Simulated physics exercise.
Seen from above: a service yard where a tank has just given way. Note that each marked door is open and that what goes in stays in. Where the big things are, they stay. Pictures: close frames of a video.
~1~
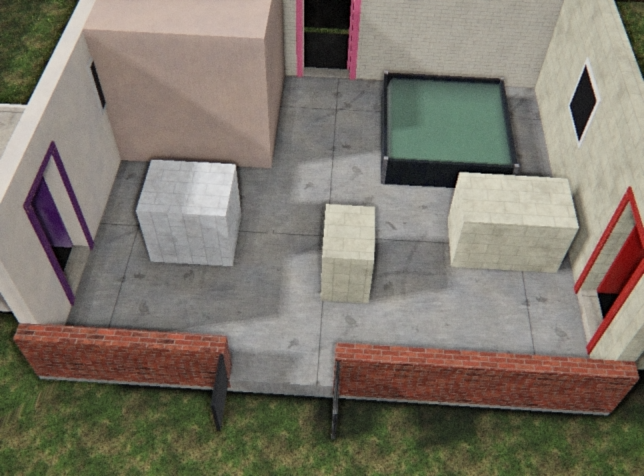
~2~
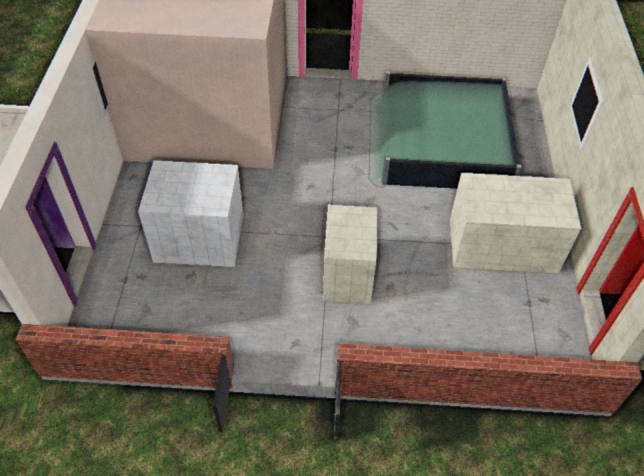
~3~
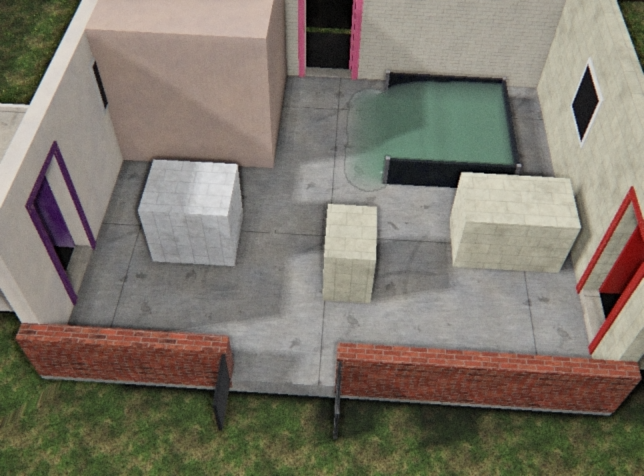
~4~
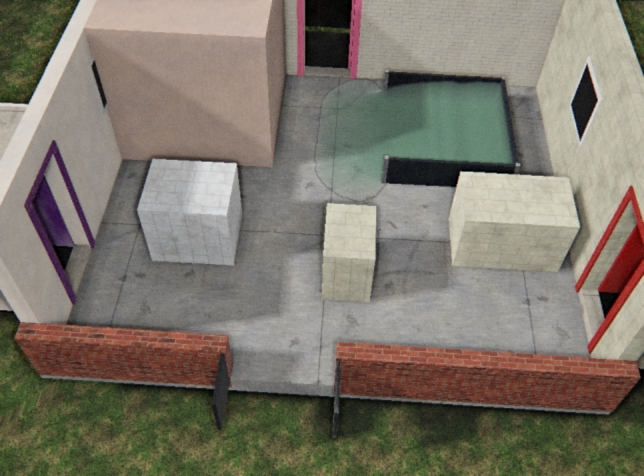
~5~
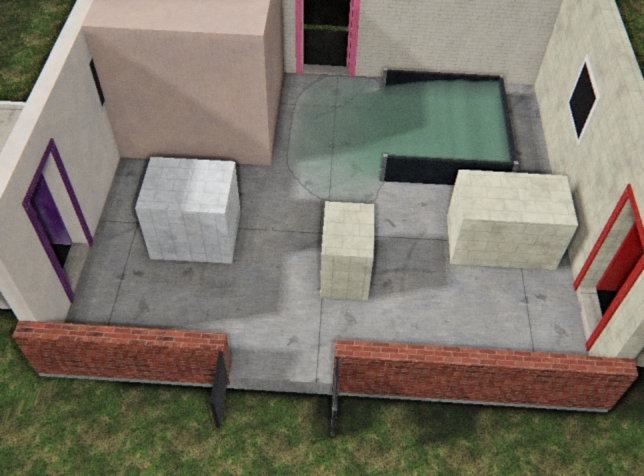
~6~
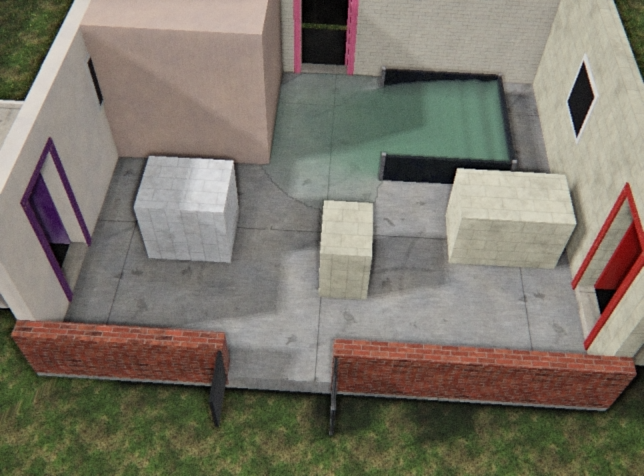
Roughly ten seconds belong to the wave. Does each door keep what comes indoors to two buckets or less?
The purple door keeps it there; the red door keeps it there; the pink door lets more through.
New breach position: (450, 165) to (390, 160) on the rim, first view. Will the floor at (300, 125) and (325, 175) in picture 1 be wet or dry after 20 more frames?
In order - first: Not reached, second: Not reached.
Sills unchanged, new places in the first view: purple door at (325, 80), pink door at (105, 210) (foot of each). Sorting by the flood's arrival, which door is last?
Looks like the red door.
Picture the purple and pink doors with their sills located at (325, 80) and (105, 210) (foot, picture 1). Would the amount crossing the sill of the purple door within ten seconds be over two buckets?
The purple overflows.
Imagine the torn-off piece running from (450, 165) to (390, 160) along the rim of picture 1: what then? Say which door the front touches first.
My answer: The red door.
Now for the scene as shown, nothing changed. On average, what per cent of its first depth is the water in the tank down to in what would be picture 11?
About 56 per cent.
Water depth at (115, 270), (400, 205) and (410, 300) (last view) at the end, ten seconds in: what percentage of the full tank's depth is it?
In the order asked, some 12, 4 and 2 in a hundred.
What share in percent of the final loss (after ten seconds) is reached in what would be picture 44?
Close to 75 per cent, I'd say.
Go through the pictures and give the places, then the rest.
The first frame shows still water in the tank at (446, 121).
In the second frame, water pours out at (387, 132) and has run to (380, 96).
In the third frame, the front is at (367, 91), out from the gap at (387, 132).
In the fourth frame, water pours out at (386, 132) and has run to (348, 85).
In the fifth frame, the front is at (311, 186), out from the gap at (385, 130).
In the sixth frame, the front is at (269, 167), out from the gap at (383, 129).
A moment on, water covers 25 % of the floor; the purple door not reached, the red door not reached, the pink door under two buckets in.
Next, water covers 30 % of the floor; the purple door not reached, the red door not reached, the pink door over two buckets in.
Then, water covers 45 % of the floor; the purple door wet at the sill, nothing in, the red door not reached, the pink door far over two buckets in.
Later, water covers 65 % of the floor; the purple door wet at the sill, nothing in, the red door not reached, the pink door far over two buckets in.
In the end, water covers 90 % of the floor; the purple door wet at the sill, nothing in, the red door wet at the sill, nothing in, the pink door far over two buckets in.
